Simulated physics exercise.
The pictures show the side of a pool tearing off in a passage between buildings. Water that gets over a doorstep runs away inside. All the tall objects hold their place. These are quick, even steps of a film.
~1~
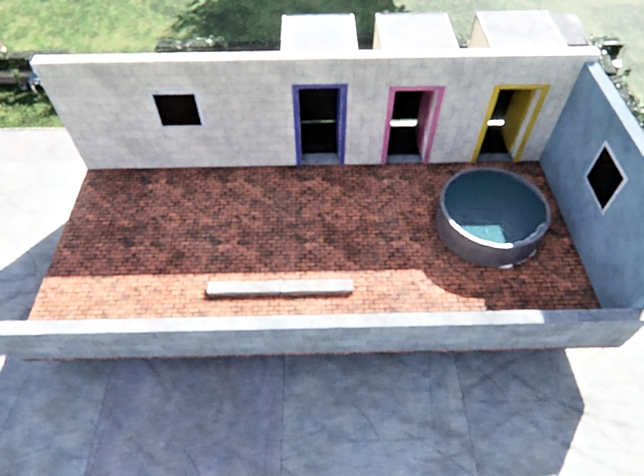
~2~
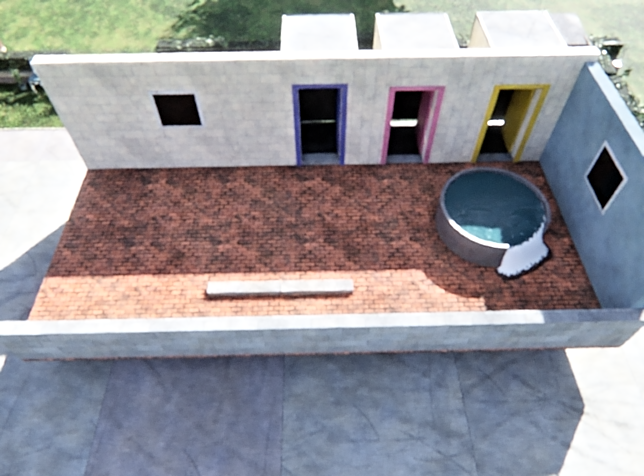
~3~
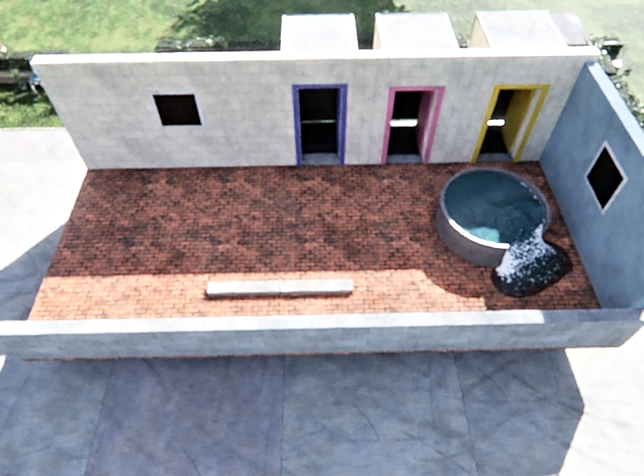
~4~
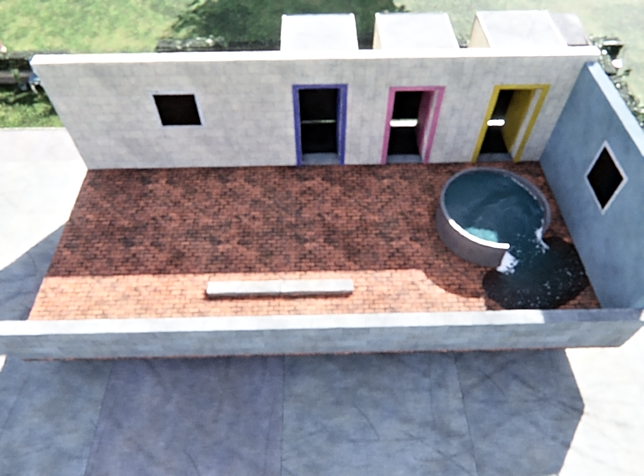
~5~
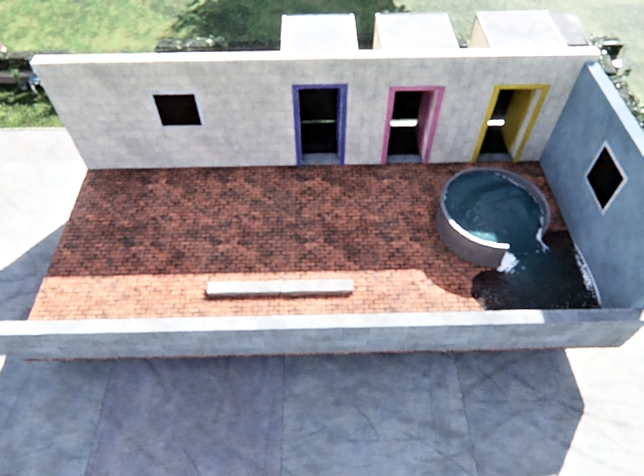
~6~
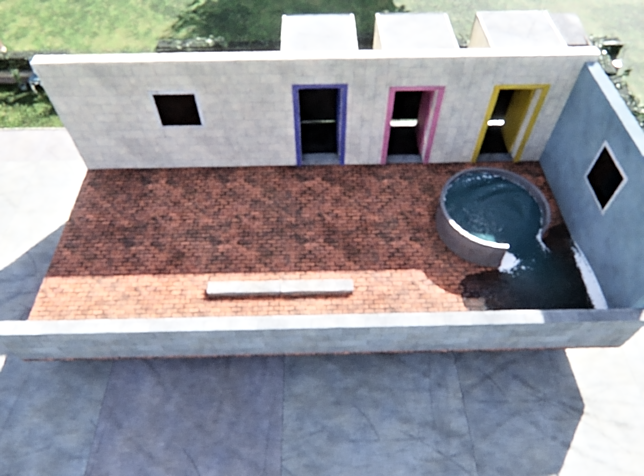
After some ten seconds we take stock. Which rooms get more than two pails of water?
In the end: The blue door admits no more than that; the pink door admits no more than that; the yellow door lets in a lot.
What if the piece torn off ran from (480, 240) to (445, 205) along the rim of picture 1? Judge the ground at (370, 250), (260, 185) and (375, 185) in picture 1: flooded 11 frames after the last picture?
In turn: Covered, no water, no water.
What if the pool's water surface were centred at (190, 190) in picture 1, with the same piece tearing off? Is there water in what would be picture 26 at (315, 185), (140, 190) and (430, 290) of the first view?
In turn: Clear, not flooded, flooded.
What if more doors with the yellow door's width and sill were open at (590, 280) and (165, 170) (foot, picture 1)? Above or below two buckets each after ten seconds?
In that order: Takes more, is under.
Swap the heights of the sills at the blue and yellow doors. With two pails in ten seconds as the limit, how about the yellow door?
Then: The yellow door is under.
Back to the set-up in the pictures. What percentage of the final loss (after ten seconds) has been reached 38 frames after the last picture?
About 15 per cent.
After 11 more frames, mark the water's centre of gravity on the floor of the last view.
Around (514, 259).
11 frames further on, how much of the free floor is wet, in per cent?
Close to 15 %.
A moment on, water covers 10 % of the floor; the blue door not reached, the pink door not reached, the yellow door not reached.
Next, water covers 15 % of the floor; the blue door not reached, the pink door not reached, the yellow door not reached.
Then, water covers 35 % of the floor; the blue door not reached, the pink door not reached, the yellow door wet at the sill, nothing in.
Later, water covers 75 % of the floor; the blue door wet at the sill, nothing in, the pink door wet at the sill, nothing in, the yellow door over two buckets in.
In the end, water covers 95 % of the floor; the blue door wet at the sill, nothing in, the pink door wet at the sill, nothing in, the yellow door over two buckets in.
